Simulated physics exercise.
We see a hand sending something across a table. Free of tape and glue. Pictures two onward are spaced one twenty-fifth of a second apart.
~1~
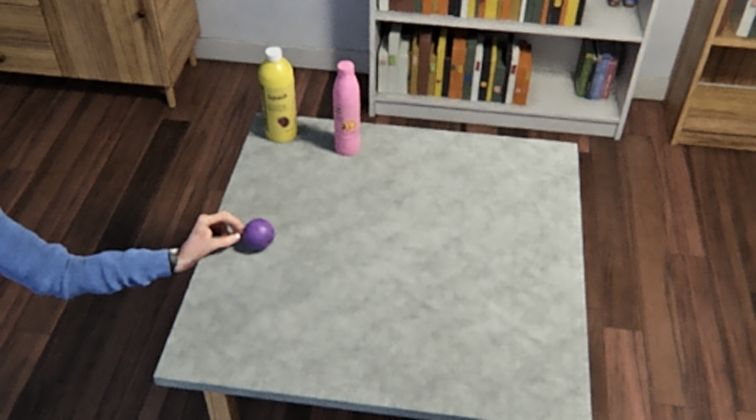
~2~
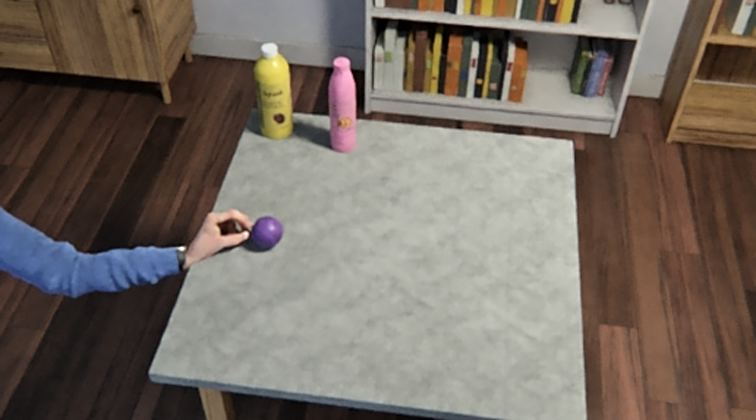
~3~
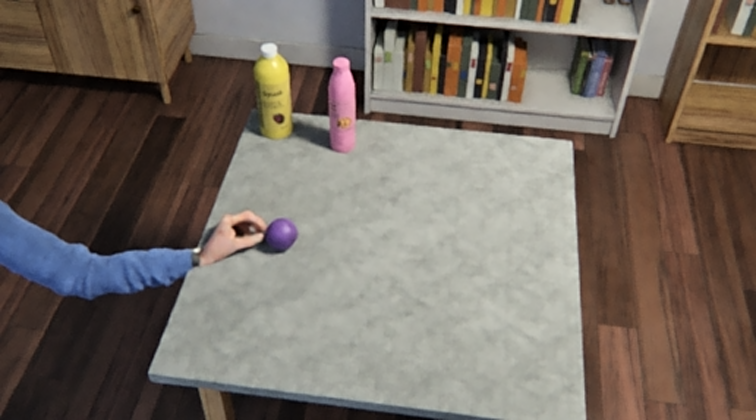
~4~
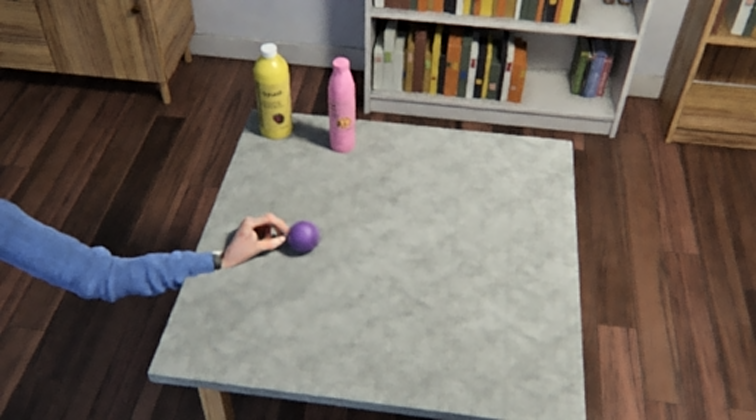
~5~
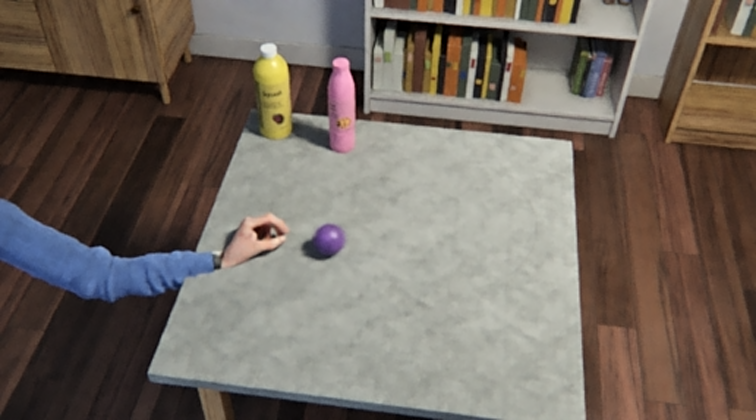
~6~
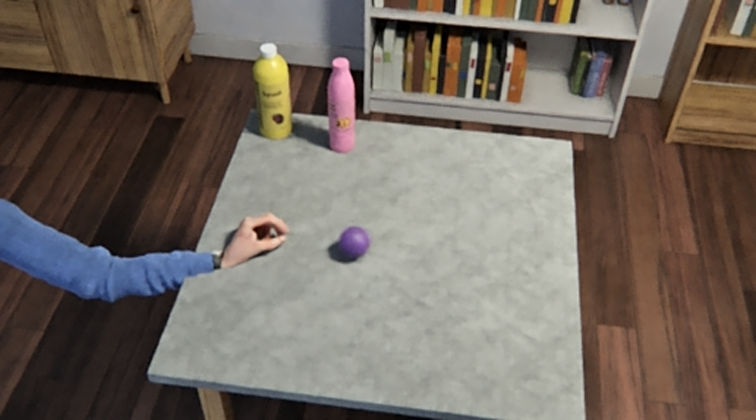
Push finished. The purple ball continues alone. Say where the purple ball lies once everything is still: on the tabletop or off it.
My guess is that it does leave the table.
Then, 0.20 s later than the last frame, purple ball moved well along near (477, 256).
Then, 0.50 s later than the last frame, purple ball now off the table.
Then, 0.80 s later than the last frame, things are still on the move.
When it is over, off the table, purple ball.
